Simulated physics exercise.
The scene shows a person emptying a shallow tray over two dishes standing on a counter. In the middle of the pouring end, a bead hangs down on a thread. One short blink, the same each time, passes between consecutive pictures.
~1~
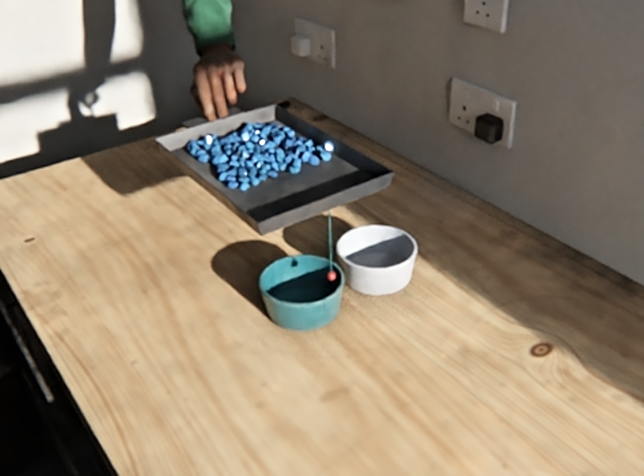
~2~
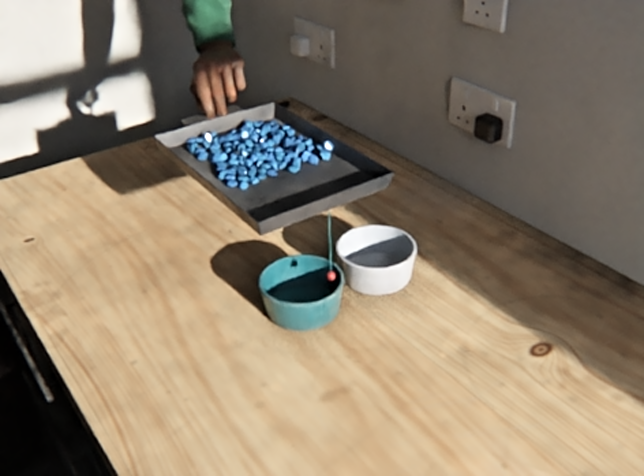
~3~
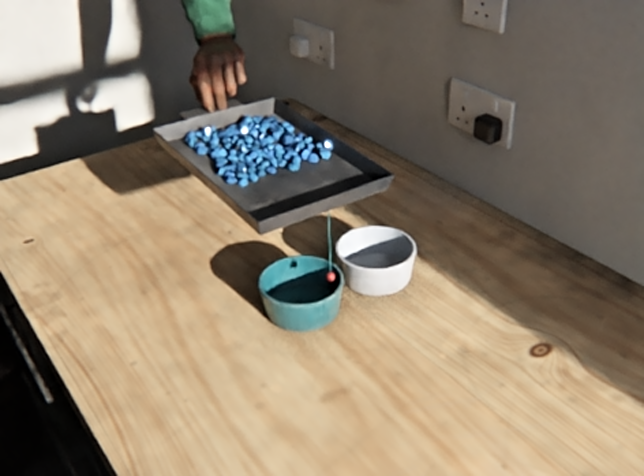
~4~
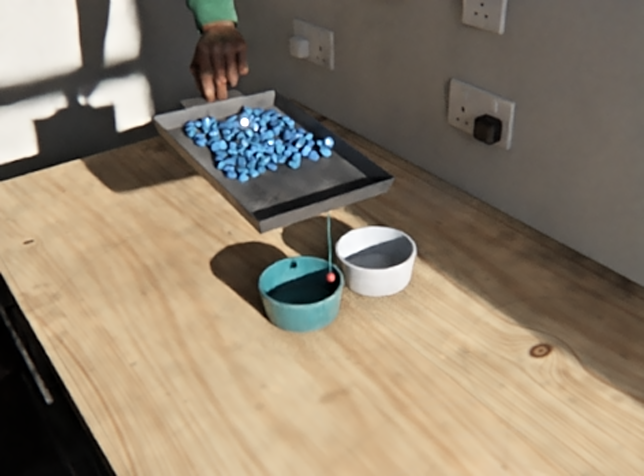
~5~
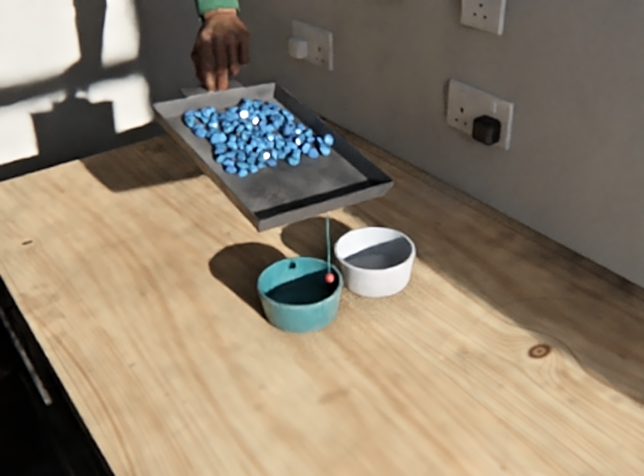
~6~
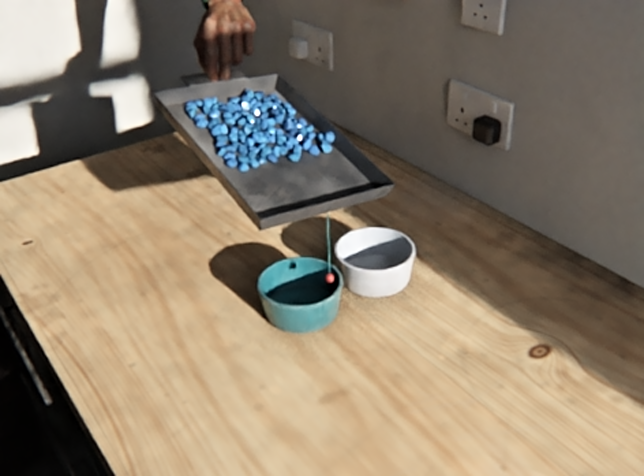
A hand raising the back of a shallow grey tray of blue stones, tilting it gradually above a teal bowl and a white bowl.
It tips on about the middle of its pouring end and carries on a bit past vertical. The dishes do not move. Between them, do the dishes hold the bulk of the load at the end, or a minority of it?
They hold a minority.
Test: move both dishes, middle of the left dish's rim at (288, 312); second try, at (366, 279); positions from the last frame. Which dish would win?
Taking the places in turn, it's the right side and then the left side.
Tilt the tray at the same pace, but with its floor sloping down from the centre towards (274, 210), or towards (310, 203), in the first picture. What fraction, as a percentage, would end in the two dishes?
Well, 0 percent for one and then 0 percent for the other.
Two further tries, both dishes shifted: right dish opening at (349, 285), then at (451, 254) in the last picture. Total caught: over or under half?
In turn: Below a half; more than half.
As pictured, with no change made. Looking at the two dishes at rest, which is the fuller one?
The one at right ends up fuller.
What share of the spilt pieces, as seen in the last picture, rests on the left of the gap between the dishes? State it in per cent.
Around 0 %.
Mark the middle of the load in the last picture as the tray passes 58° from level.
I'd put the middle of the pieces at roughly (358, 176).
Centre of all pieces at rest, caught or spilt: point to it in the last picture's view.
Somewhere around (403, 300) in the last picture.
Soon after the last picture, tray tipped steeply; nearly all on the tray; a small part in the air.
A little later, tray tipped right over; about a third on the tray; a small part in the right dish; about half outside both; a small part in the air.
Later still, tray tipped past a quarter turn; about a third in the right dish; about two thirds outside both.
At rest, tray tipped past a quarter turn; none in the left dish; about a third in the right dish; about two thirds outside both.
